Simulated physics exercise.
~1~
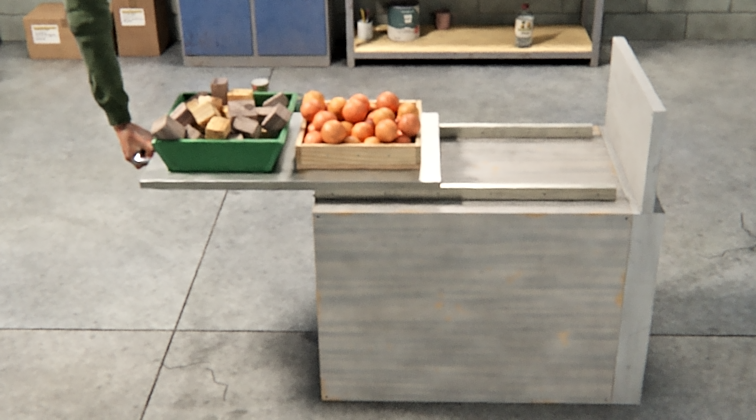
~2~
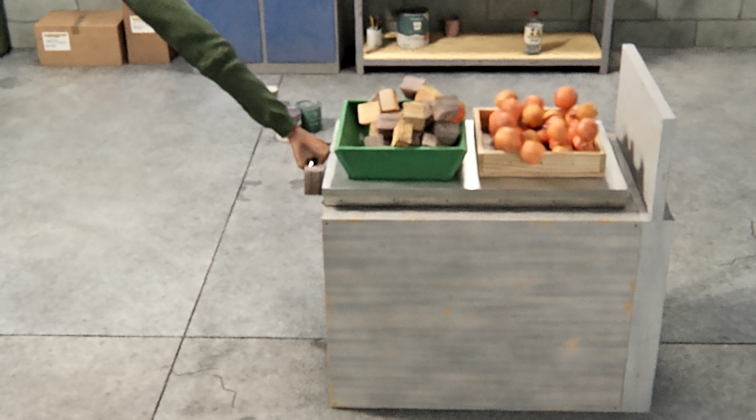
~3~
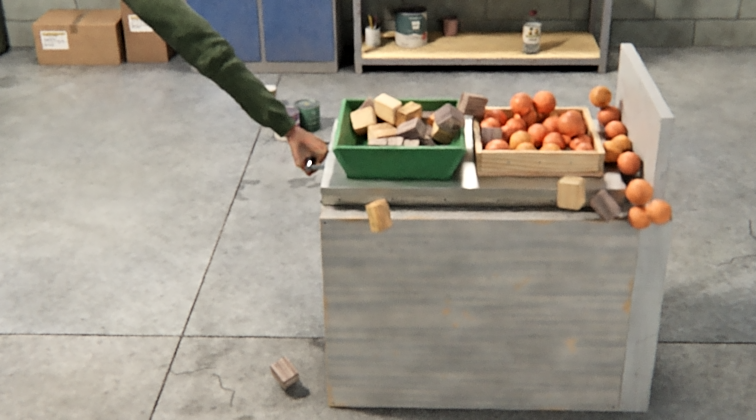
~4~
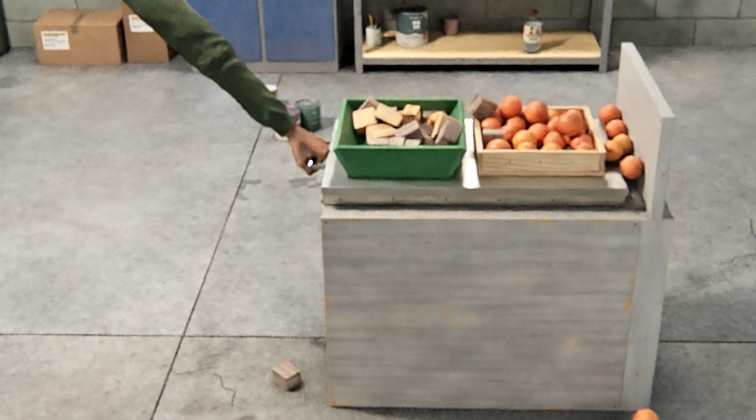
Hand shoving a loaded shelf right towards a back panel, wood blocks and orange balls spilling from two boxes, some reaching the floor.
